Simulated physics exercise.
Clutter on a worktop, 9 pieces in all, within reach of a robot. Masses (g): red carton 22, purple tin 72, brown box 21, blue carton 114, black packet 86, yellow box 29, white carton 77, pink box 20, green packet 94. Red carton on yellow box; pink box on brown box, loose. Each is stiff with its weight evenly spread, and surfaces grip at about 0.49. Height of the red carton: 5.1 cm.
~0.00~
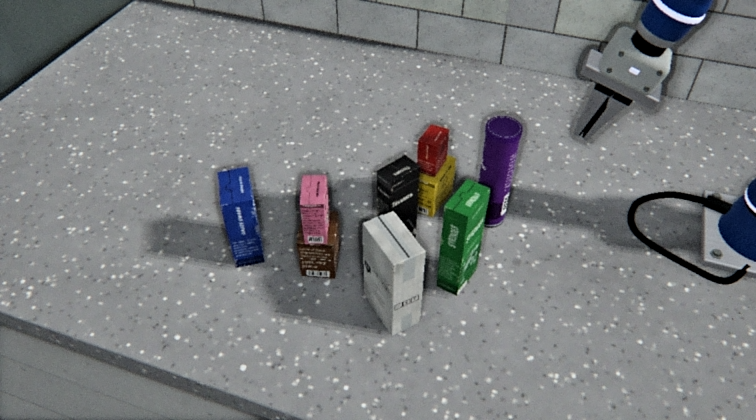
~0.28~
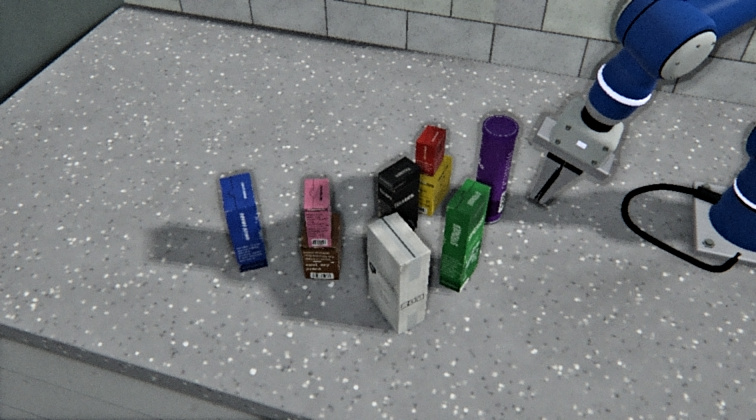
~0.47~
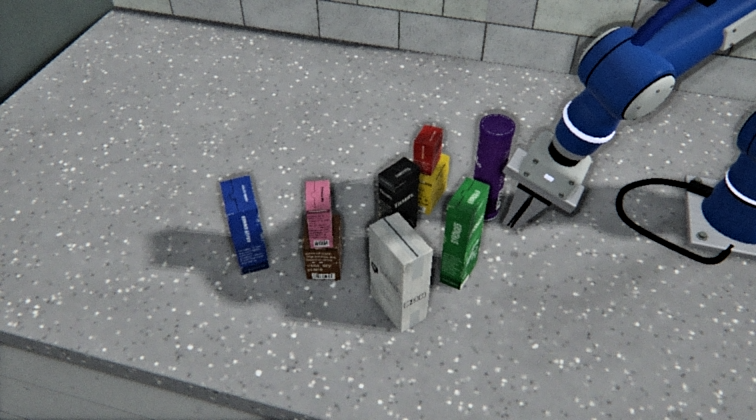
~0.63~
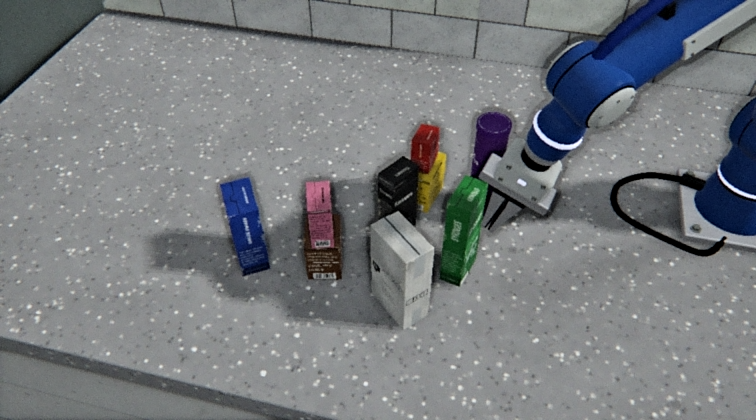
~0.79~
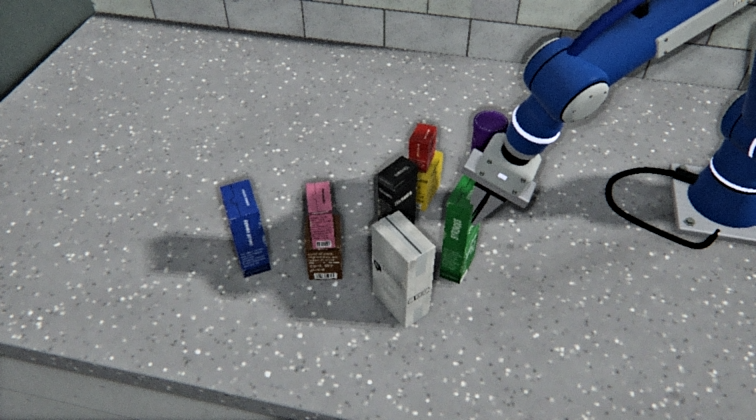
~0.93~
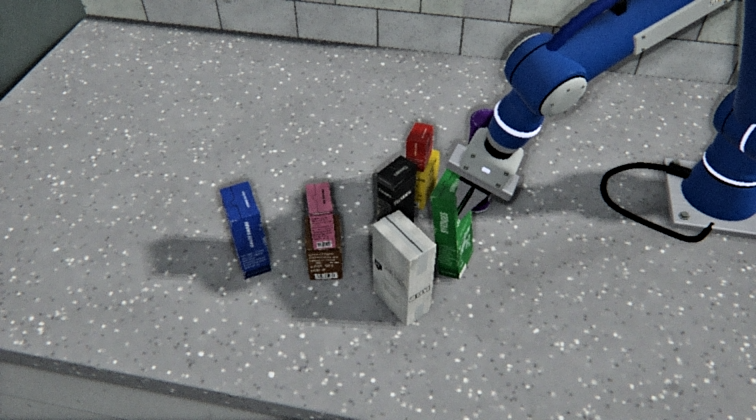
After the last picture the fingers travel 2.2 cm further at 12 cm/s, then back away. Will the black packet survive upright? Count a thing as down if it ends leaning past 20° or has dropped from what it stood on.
The black packet: Knocked over.
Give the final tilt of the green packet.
Some 70° off upright.
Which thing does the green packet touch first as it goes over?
It is the black packet.
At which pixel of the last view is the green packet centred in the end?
Around (398, 223).
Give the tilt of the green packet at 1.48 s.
Some 60° off upright.
Around 1.18 s, black packet and green packet touch at 1.12 s; off upright green packet 24°.
Around 1.48 s, off upright green packet 56°, black packet 44°.
Around 1.93 s, off upright black packet 90°, green packet 71°.
At rest, past 20° or fallen, green packet and black packet. Standing, purple tin, white carton, brown box, blue carton, yellow box, pink box and red carton.
